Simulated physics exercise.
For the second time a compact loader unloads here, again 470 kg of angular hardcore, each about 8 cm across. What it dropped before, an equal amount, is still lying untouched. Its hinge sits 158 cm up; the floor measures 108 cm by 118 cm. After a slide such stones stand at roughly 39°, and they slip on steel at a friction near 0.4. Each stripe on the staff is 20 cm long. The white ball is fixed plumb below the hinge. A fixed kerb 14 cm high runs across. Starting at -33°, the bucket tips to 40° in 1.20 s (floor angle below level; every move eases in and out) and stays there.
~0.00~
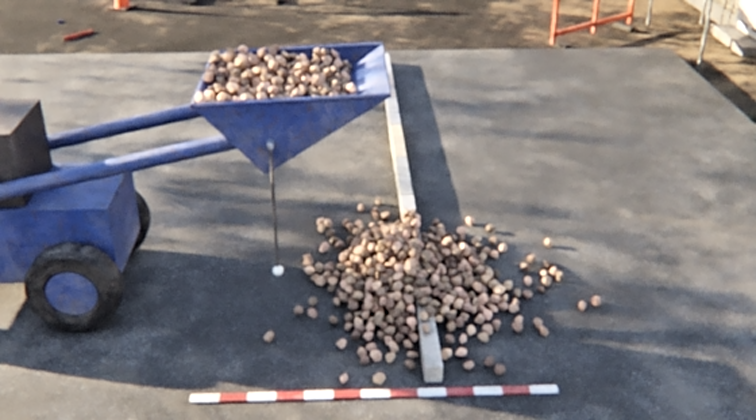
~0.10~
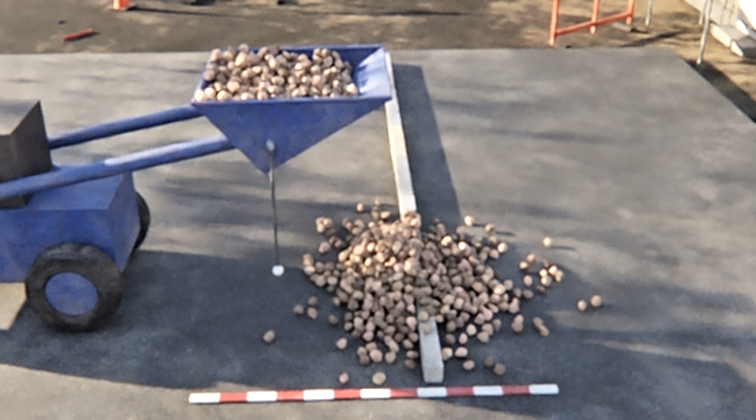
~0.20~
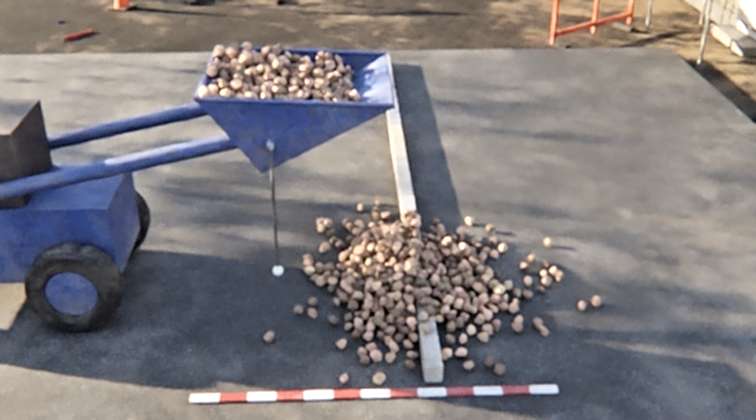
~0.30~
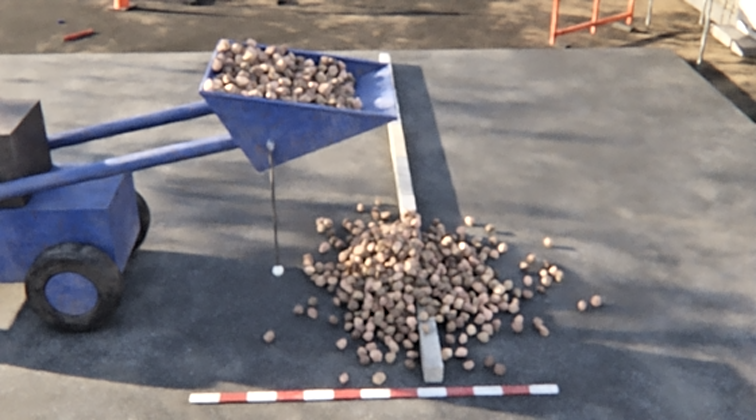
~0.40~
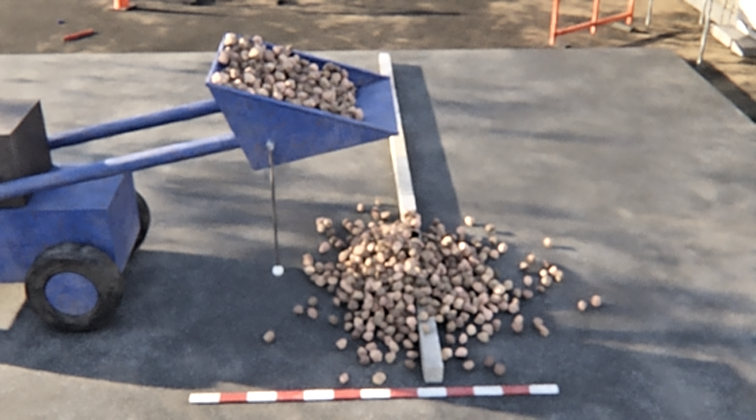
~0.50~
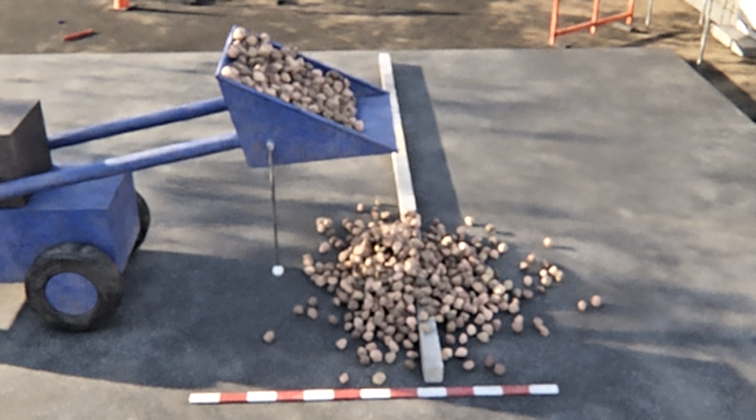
A blue loader's bucket, full of brownish stones, slowly tilted down at its right edge while its back rose, above a heap of similar stones lying across a pale kerb.
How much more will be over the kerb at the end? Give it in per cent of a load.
Close to 52 parts in a hundred.
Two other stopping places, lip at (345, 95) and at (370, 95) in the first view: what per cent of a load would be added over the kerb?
About 10 and 35 per cent.
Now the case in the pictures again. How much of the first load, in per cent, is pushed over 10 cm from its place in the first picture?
About 10 per cent.
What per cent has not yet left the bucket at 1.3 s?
About 80 per cent.
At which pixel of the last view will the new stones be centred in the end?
Near (424, 262).
After 0.9 s the floor is at 29°; in per cent of one load, 100 in the bucket, 68 on this side of the kerb, 32 over the kerb; the foremost stones are at (560, 276).
After 1.3 s the floor is at 40°; in per cent of one load, 78 in the bucket, 90 on this side of the kerb, 32 over the kerb; the foremost stones are at (560, 276).
After 1.6 s the floor is at 40°; in per cent of one load, 25 in the bucket, 130 on this side of the kerb, 45 over the kerb; the foremost stones are at (560, 276).
After 4.4 s the floor is at 40°; in per cent of one load, 0 in the bucket, 116 on this side of the kerb, 84 over the kerb; the foremost stones are at (573, 285). Net gain over the kerb, 52.
